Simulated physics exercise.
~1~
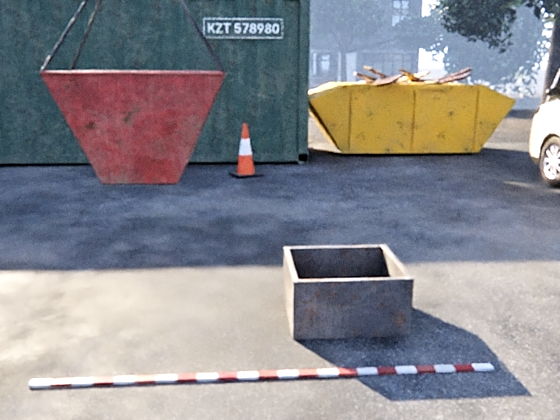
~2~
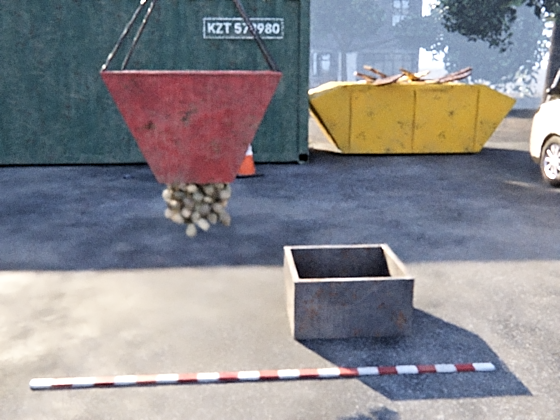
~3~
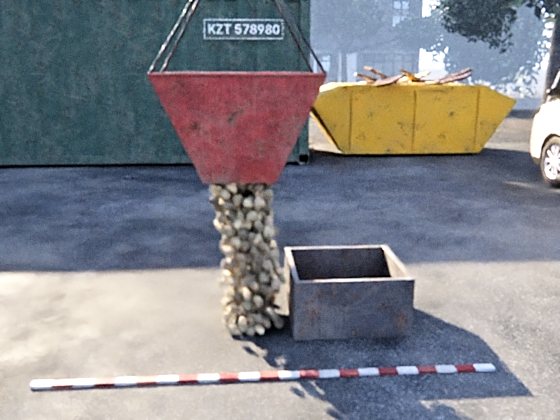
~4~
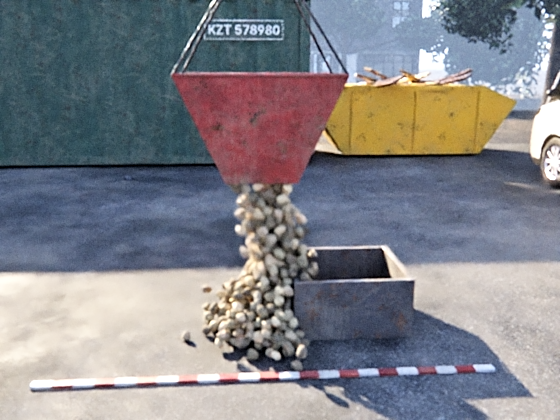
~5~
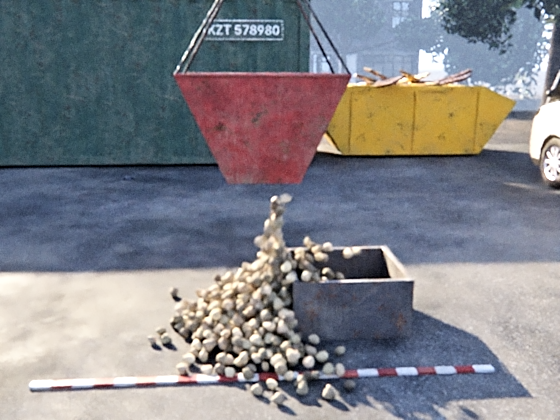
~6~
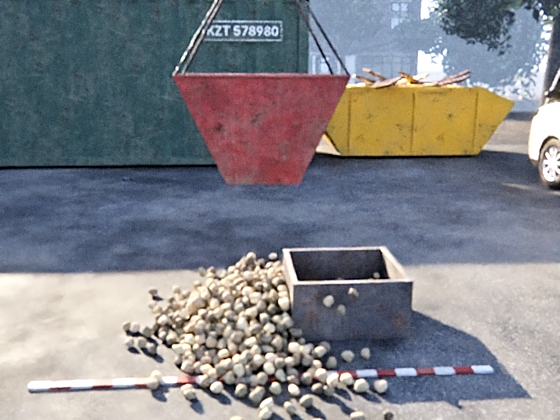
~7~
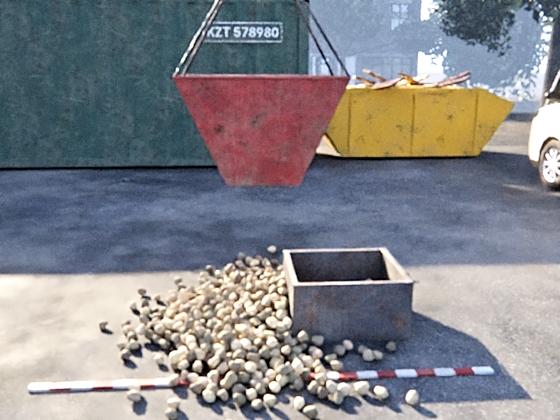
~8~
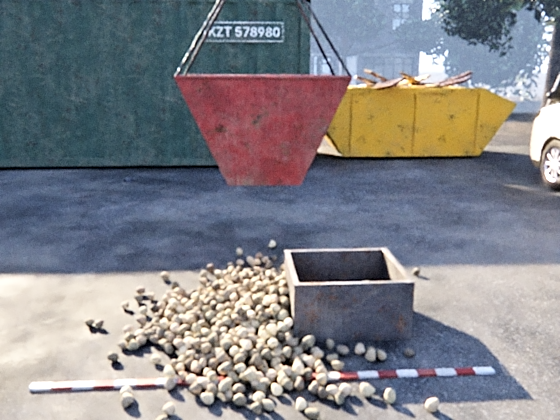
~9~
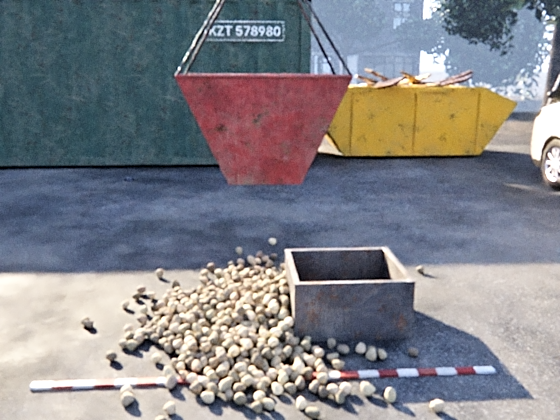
In a paved yard with a green container and a yellow skip, a hanging red skip swung rightwards, pouring stones from its bottom before it reached an open bin, and most ended heaped on the ground left of the bin, with few going inside.
